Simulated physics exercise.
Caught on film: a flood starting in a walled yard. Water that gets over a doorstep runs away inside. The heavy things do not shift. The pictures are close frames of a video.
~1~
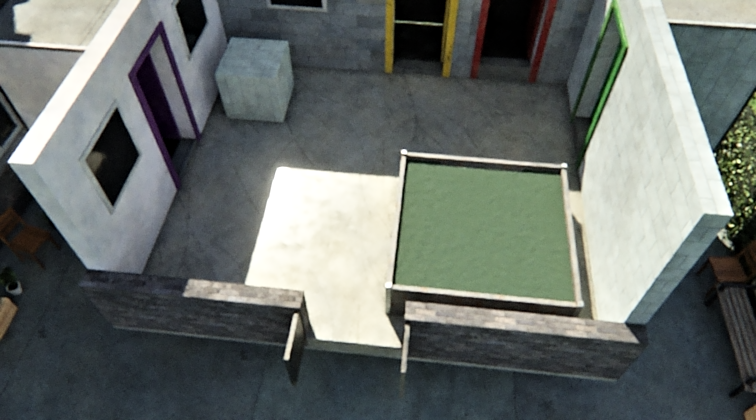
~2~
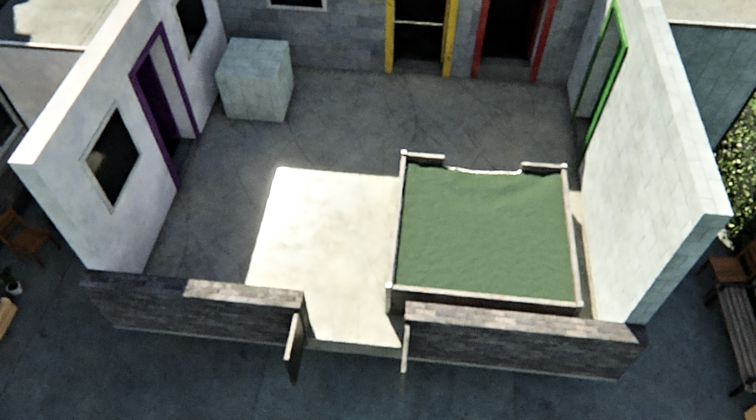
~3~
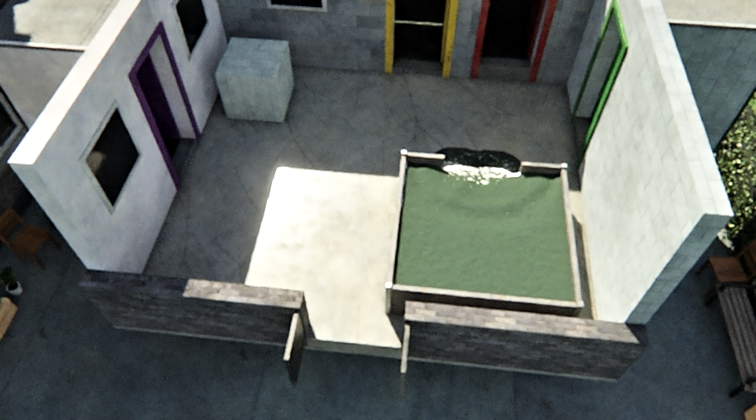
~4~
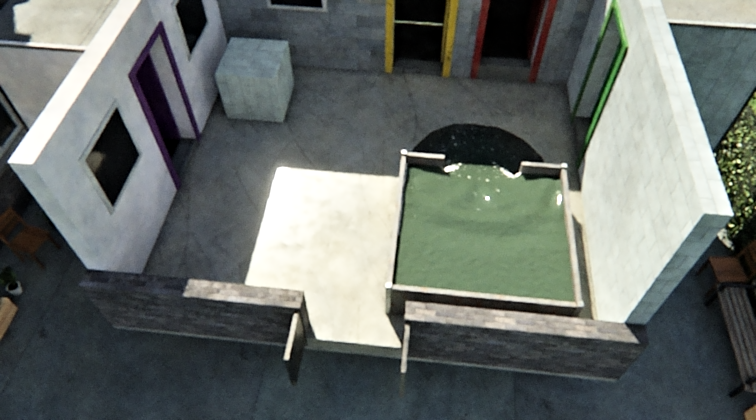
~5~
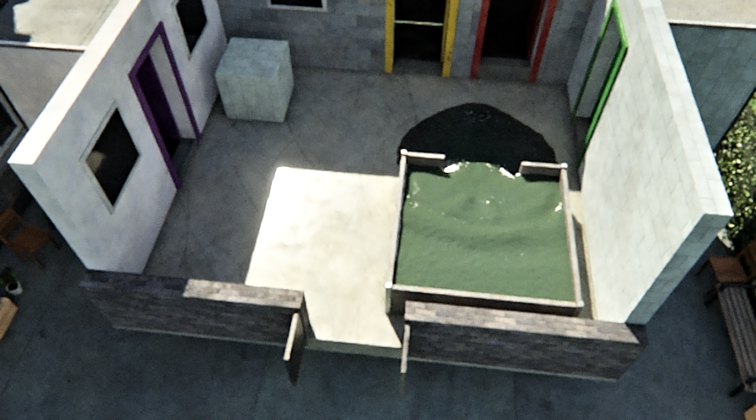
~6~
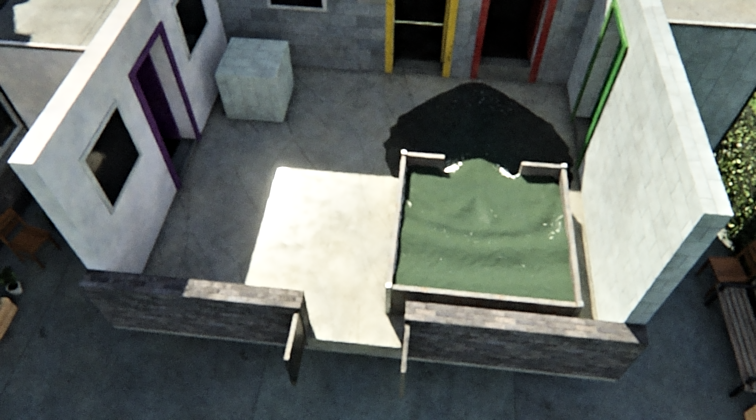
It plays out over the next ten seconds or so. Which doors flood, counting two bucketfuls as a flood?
The red door stays under that; the yellow door takes more than that; the purple door stays under that; the green door stays under that.
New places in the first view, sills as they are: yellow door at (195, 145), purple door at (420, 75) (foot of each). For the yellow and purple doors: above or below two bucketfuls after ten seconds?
In short: Yellow is under; purple is over.
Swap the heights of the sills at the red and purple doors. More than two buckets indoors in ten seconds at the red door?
One by one: The red door takes more.
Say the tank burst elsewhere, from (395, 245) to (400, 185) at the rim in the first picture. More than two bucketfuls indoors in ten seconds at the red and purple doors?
Red door takes less; purple door takes more.
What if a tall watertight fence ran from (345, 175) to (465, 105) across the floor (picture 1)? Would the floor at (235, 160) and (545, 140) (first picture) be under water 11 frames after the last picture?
In that order: Free of water, under water.
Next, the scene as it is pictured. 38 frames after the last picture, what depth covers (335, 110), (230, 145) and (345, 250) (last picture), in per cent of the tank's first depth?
In that order: 10, 6 and 2 per cent.
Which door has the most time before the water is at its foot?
It is the purple door.
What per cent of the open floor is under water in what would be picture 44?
Near 85 in a hundred.
A moment on, water covers 30 % of the floor; the red door wet at the sill, nothing in, the yellow door under two buckets in, the purple door not reached, the green door wet at the sill, nothing in.
Next, water covers 35 % of the floor; the red door wet at the sill, nothing in, the yellow door over two buckets in, the purple door not reached, the green door wet at the sill, nothing in.
Then, water covers 45 % of the floor; the red door wet at the sill, nothing in, the yellow door over two buckets in, the purple door not reached, the green door under two buckets in.
Later, water covers 85 % of the floor; the red door wet at the sill, nothing in, the yellow door far over two buckets in, the purple door wet at the sill, nothing in, the green door under two buckets in.
In the end, water covers 95 % of the floor; the red door wet at the sill, nothing in, the yellow door far over two buckets in, the purple door wet at the sill, nothing in, the green door under two buckets in.
